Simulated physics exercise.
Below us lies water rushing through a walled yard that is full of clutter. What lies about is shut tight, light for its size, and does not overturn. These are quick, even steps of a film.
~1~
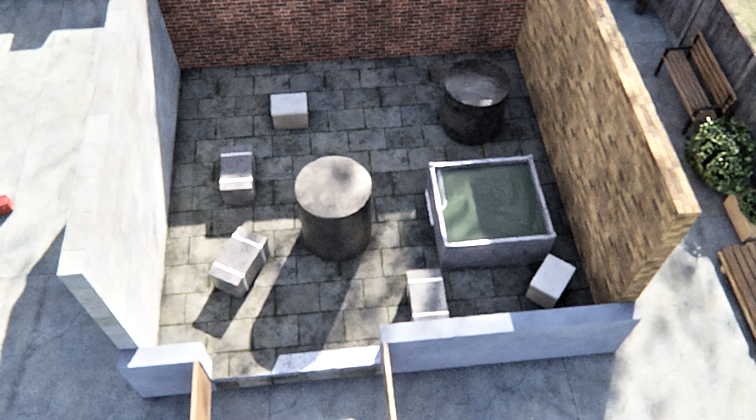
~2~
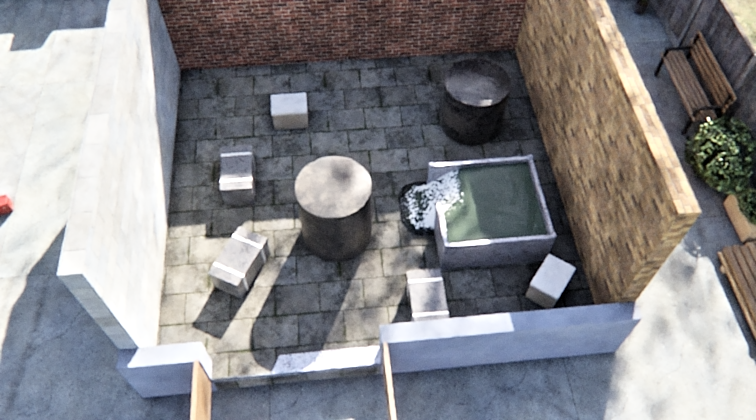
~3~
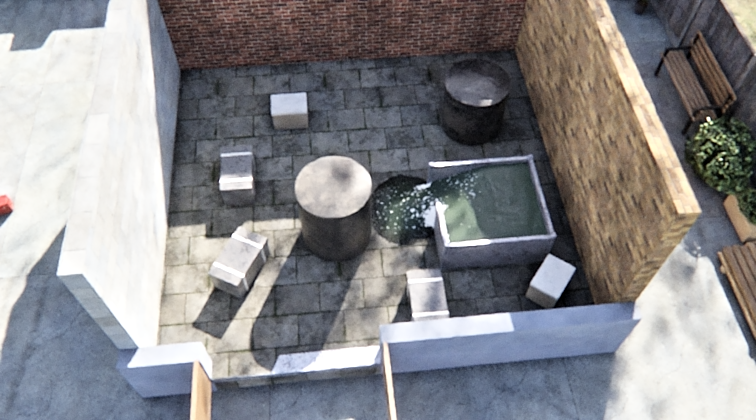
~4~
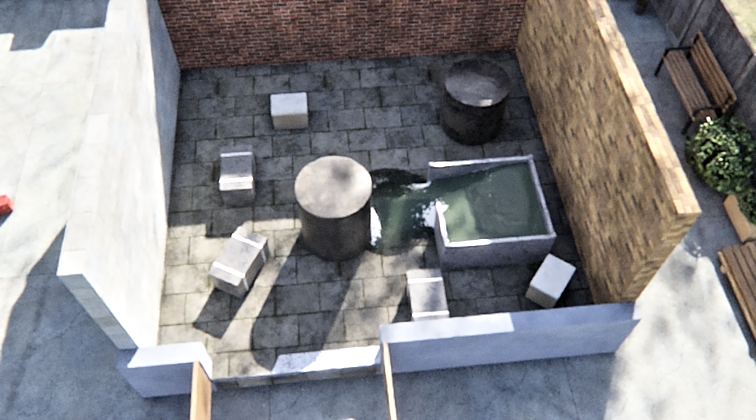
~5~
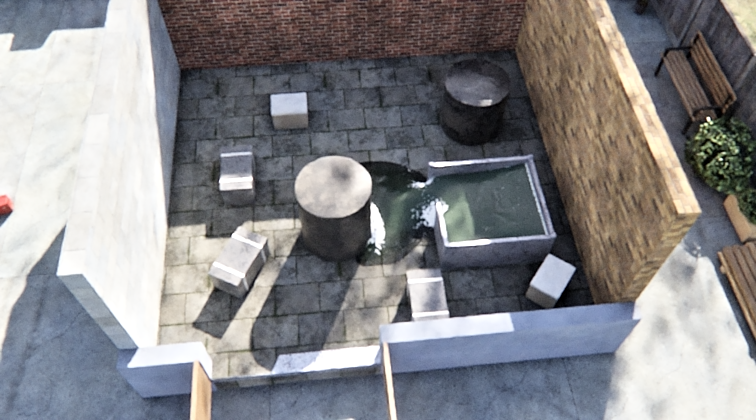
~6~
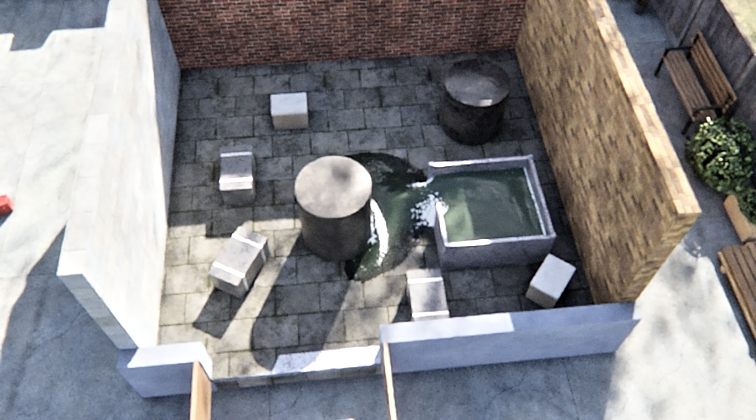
In the video, seen from above, green water pours from the left side of a square tank in a walled, paved yard and spreads around a large cylinder, while the scattered pale blocks and the dark barrel stay still.
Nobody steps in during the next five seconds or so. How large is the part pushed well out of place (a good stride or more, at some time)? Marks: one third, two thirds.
That comes to one to two thirds.
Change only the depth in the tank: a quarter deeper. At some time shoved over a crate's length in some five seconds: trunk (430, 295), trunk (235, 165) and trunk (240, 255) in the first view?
In that order: Swept aside, swept aside, no.
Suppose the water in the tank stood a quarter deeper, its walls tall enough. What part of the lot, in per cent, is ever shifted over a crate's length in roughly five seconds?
Close to 60 %.
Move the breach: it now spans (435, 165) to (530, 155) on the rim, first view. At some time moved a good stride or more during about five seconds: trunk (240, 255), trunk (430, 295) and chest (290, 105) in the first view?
As listed: Not that far, less than that, swept aside.
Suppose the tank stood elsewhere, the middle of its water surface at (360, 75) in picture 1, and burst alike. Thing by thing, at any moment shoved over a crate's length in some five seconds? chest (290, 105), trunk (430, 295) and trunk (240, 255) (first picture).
As listed: No, no, swept aside.
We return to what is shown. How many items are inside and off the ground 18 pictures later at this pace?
I count 1.
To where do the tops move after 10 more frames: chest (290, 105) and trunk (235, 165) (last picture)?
Close to (273, 66) and (198, 174).
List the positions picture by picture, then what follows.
The first frame shows a trunk at (238, 255), on the bottom; a chest at (553, 276) rests on the ground; 0 of 5 have shifted.
The second frame shows a trunk at (238, 255), on the bottom; a chest at (553, 276) rests on the ground; 0 of 5 have shifted.
The third frame shows a trunk at (238, 255) rests on the ground; a chest at (553, 276) rests on the ground; 0 of 5 have shifted.
The fourth frame shows a trunk at (238, 255), on the bottom; a chest at (553, 276), on the bottom; 0 of 5 have shifted.
The fifth frame shows a trunk at (238, 255), on the bottom; a chest at (553, 276), on the bottom; 0 of 5 have shifted.
The sixth frame shows a trunk at (238, 255), on the bottom; a chest at (553, 276), on the bottom; 0 of 5 have shifted.
A moment on, 0 of 5 are well off their spots; 0 afloat.
Next, 2 of 5 are well off their spots; 0 afloat.
Later, 3 of 5 are well off their spots; 1 afloat.
In the end, 3 of 5 are well off their spots, and 3 have been at some point; 3 afloat.
